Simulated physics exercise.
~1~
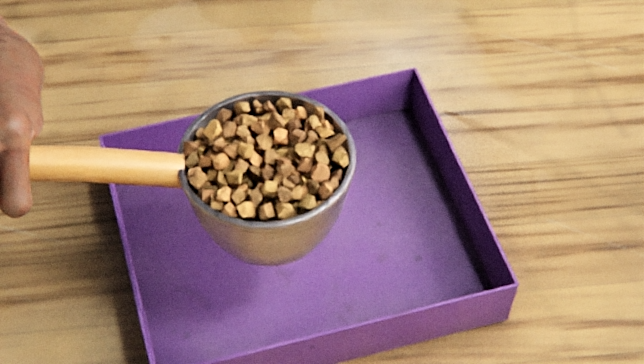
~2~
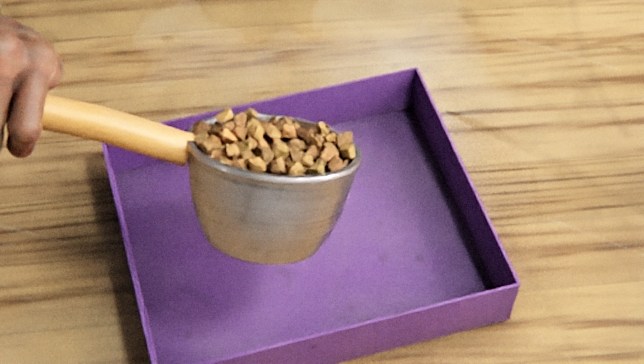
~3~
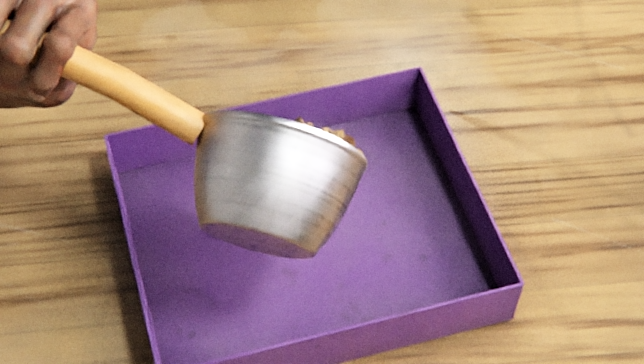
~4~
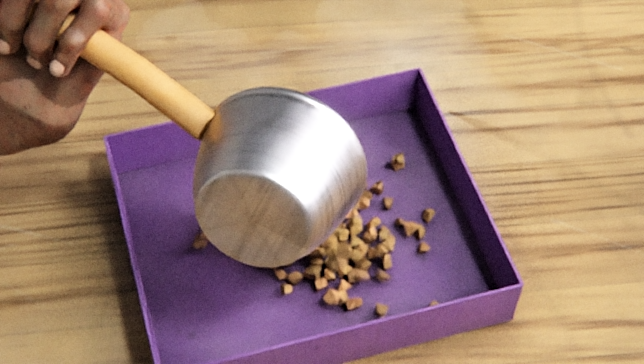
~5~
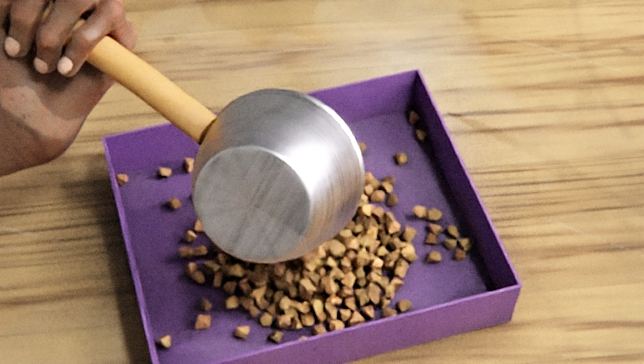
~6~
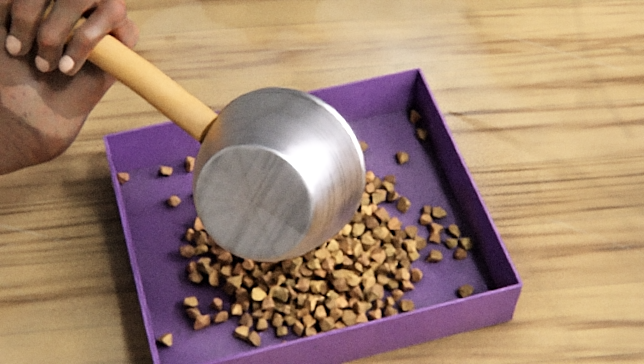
At the start, a hand at the left holds a metal ladle by its pale wooden handle, heaped with small brown pieces, above an empty purple tray on a wooden table. The hand lifts and turns the handle, and the ladle leans toward the right with its load still inside. It tips onto its side, and the pieces begin to drop into the tray. As it turns further over, many more tumble out and scatter. Finally the ladle stays tipped over, its base showing, above a broad heap with stray pieces around it.
